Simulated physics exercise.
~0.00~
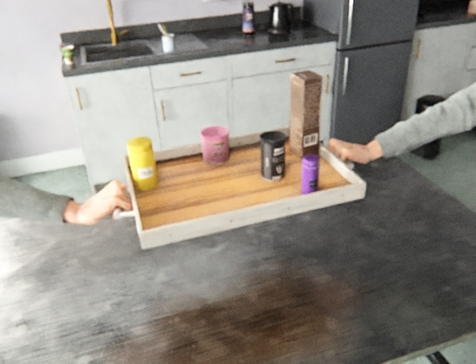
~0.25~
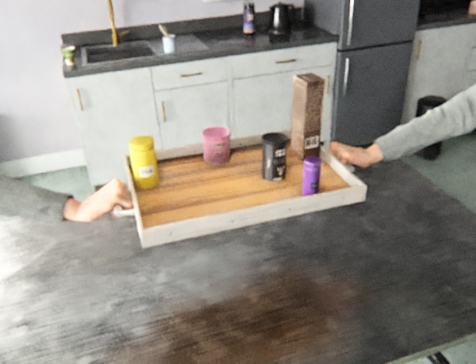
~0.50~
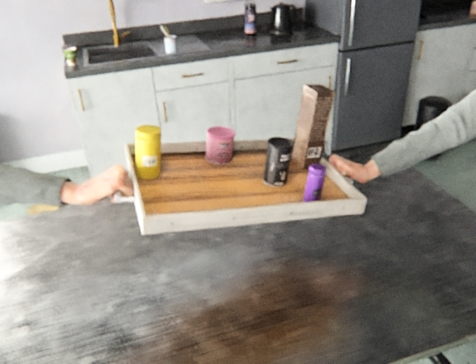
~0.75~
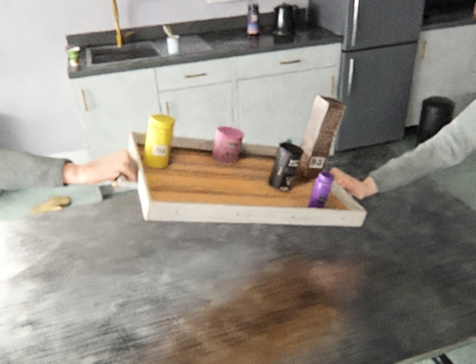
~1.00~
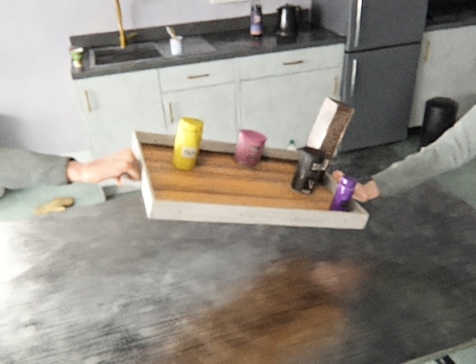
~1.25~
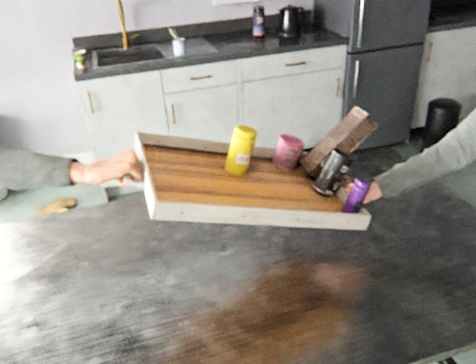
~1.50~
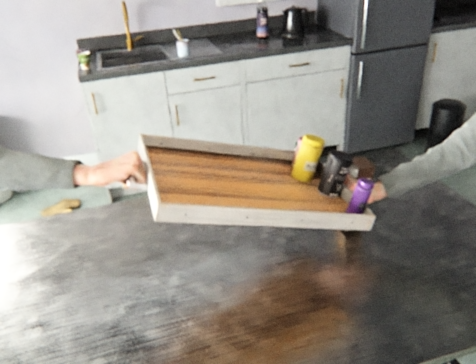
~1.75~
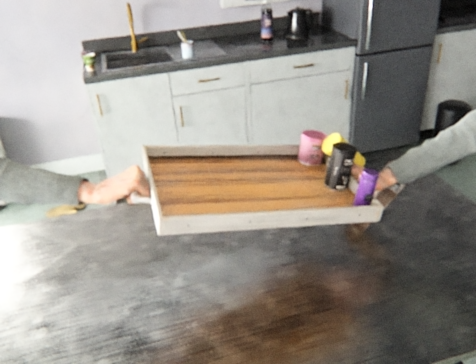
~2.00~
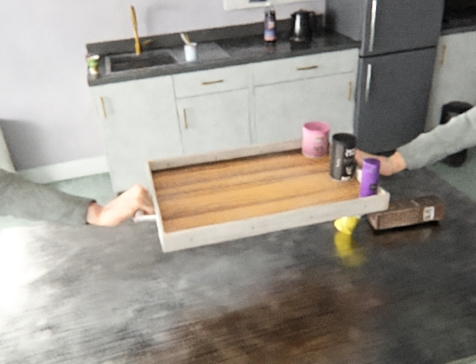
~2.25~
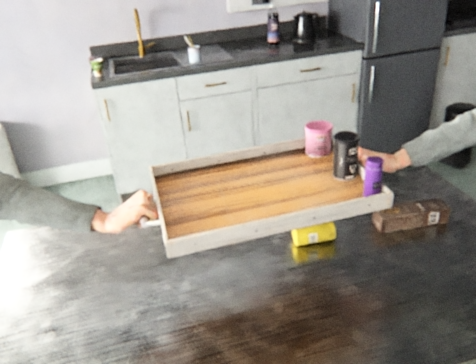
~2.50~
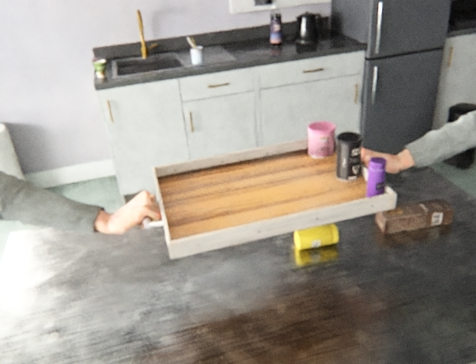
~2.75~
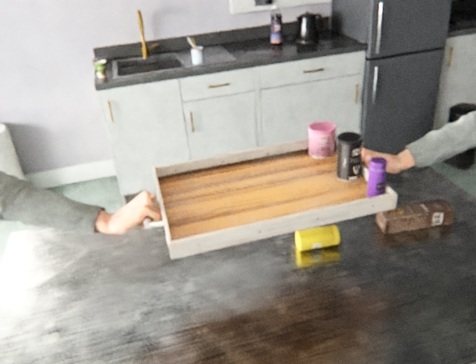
Tray held by two hands tipping down to the right and levelling, its yellow jar and brown carton falling onto the table.
